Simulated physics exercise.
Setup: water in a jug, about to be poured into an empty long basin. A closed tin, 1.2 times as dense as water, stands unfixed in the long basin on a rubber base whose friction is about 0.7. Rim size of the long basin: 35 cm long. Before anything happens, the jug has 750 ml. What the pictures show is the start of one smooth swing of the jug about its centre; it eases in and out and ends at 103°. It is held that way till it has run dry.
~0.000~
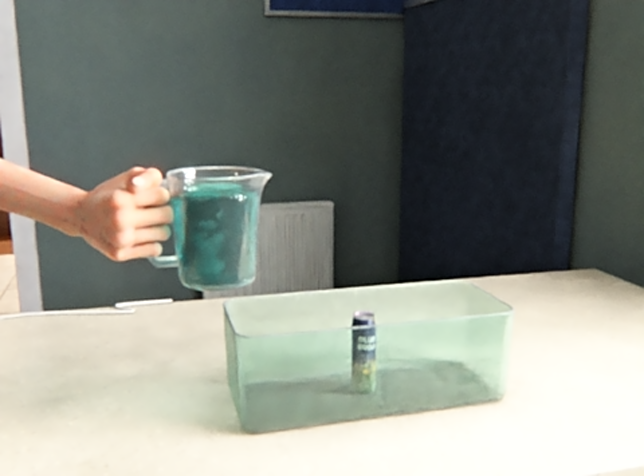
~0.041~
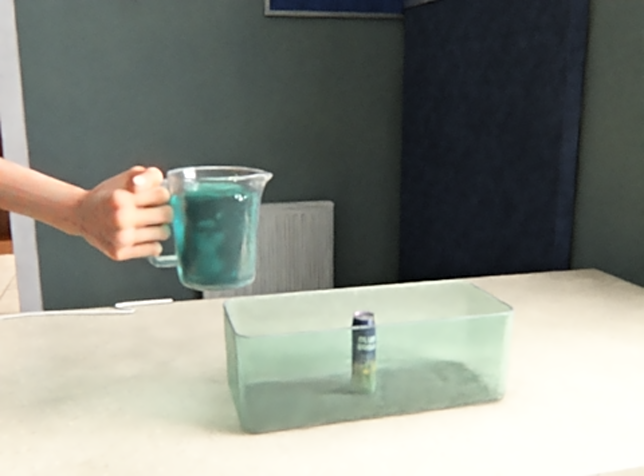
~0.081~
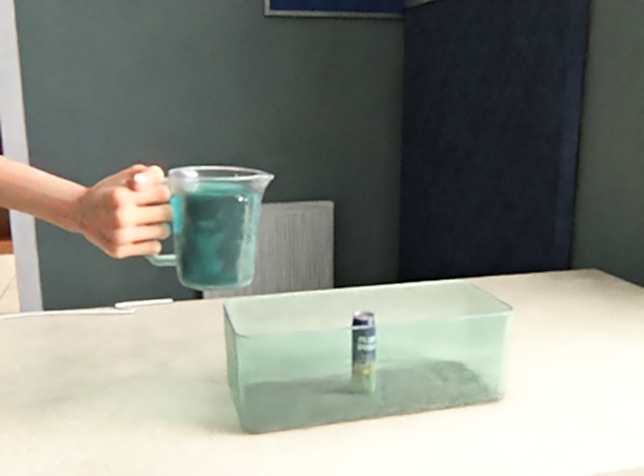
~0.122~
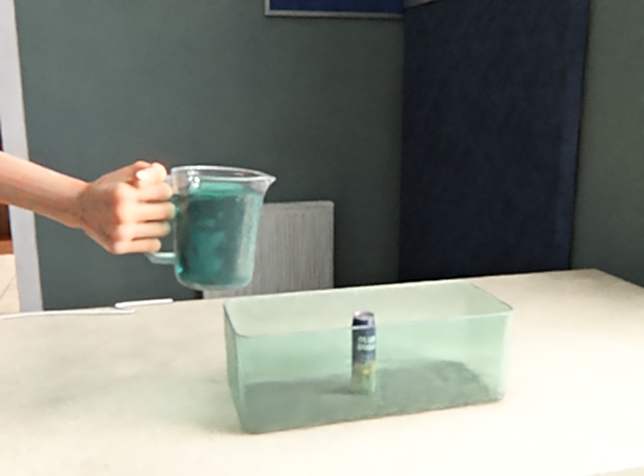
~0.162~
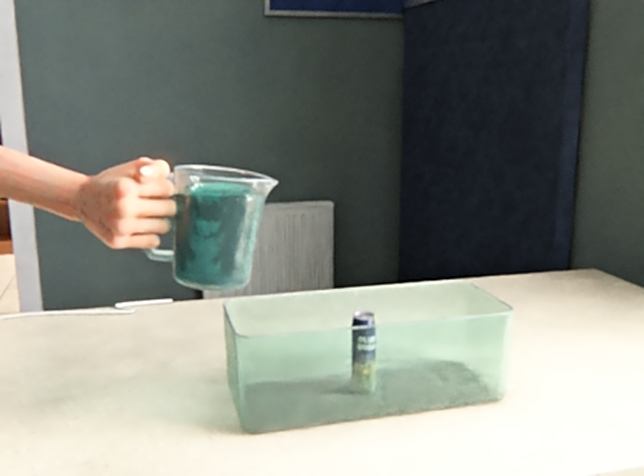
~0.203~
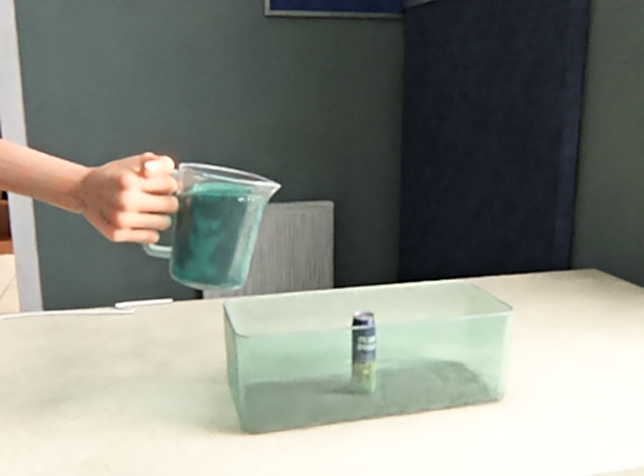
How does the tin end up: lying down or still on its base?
It's going to keep its balance.
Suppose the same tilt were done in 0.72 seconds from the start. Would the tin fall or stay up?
After the tilt, the tin is still standing.
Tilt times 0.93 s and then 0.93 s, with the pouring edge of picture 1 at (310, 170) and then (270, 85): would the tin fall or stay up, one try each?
Run one: It tumbles. Run two: It tumbles.
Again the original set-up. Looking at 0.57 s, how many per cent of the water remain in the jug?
Roughly 80 percent.
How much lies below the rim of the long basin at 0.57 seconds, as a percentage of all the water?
Fraction in basin: Approx. 5%.
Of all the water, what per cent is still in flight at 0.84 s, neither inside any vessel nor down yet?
Some 16 % is up in the air.
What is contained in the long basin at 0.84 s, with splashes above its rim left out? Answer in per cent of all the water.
I'd say roughly 56 in a hundred of it.
After 0.57 s the tilt is 70° and 80 per cent is still to pour; the tin stands where it began.
After 0.84 s the tilt is 101° and 29 per cent is still to pour; the tin stands 1 cm from where it began.
After 1.12 s the tilt is 103° and 3 per cent is still to pour; the tin stands where it began.
After 1.43 s the tilt is 103° and 0 per cent is still to pour; the tin stands 1 cm from where it began.
In the end the tin stands 1 cm from where it began.
